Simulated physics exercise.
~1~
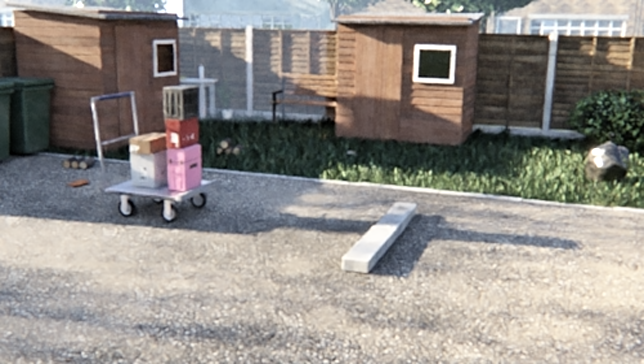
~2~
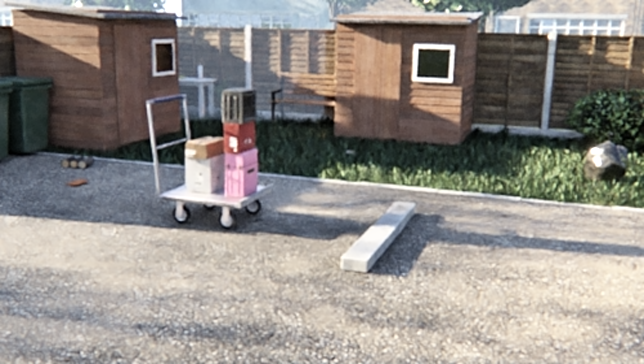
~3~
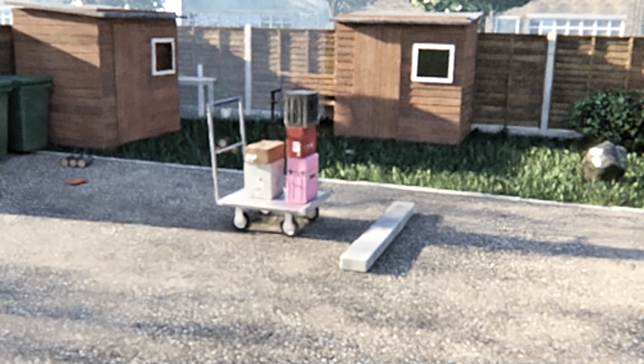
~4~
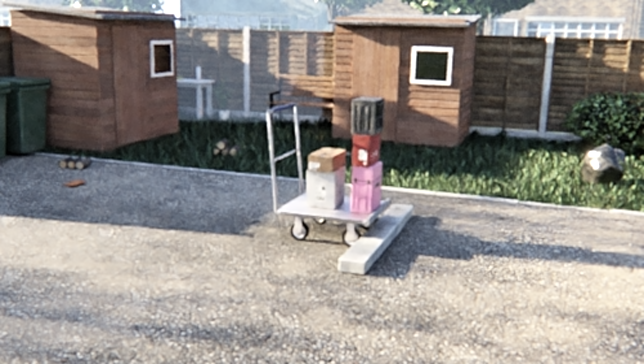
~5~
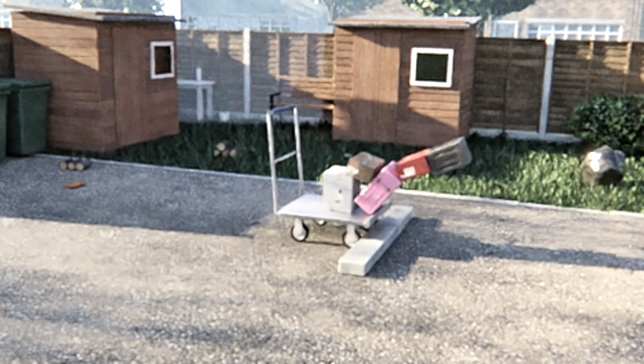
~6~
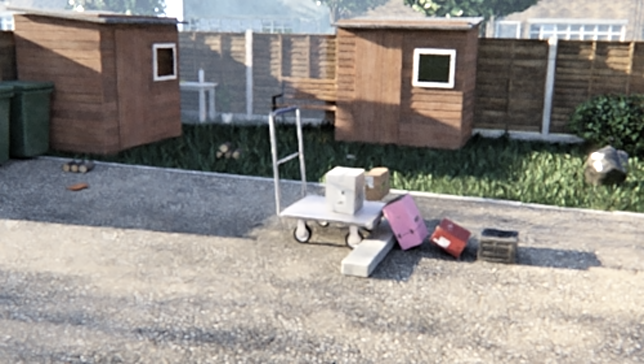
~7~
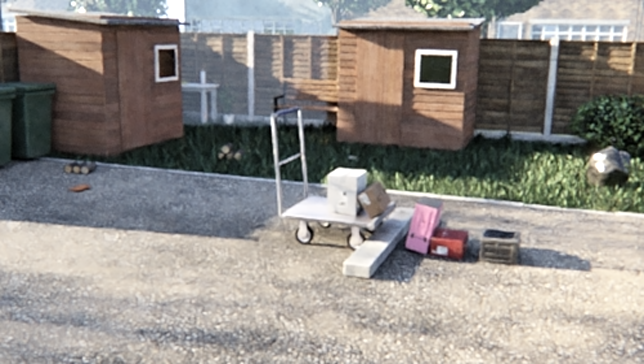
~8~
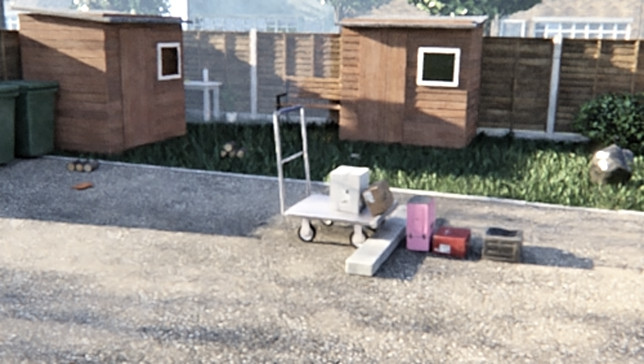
In a sunlit gravel yard with two wooden sheds and a fence behind, a platform trolley rolls steadily right toward a pale low kerb, carrying a brown parcel on a white one beside a stack of black crate, red parcel and pink toolbox. It stops against the kerb, and the tall stack topples forward over the edge. The crate and red parcel land on their sides beyond it, while the pink toolbox tumbles after them and ends upside down. The brown parcel slips off the white one but stays on the deck, tilted beside the upright white parcel.
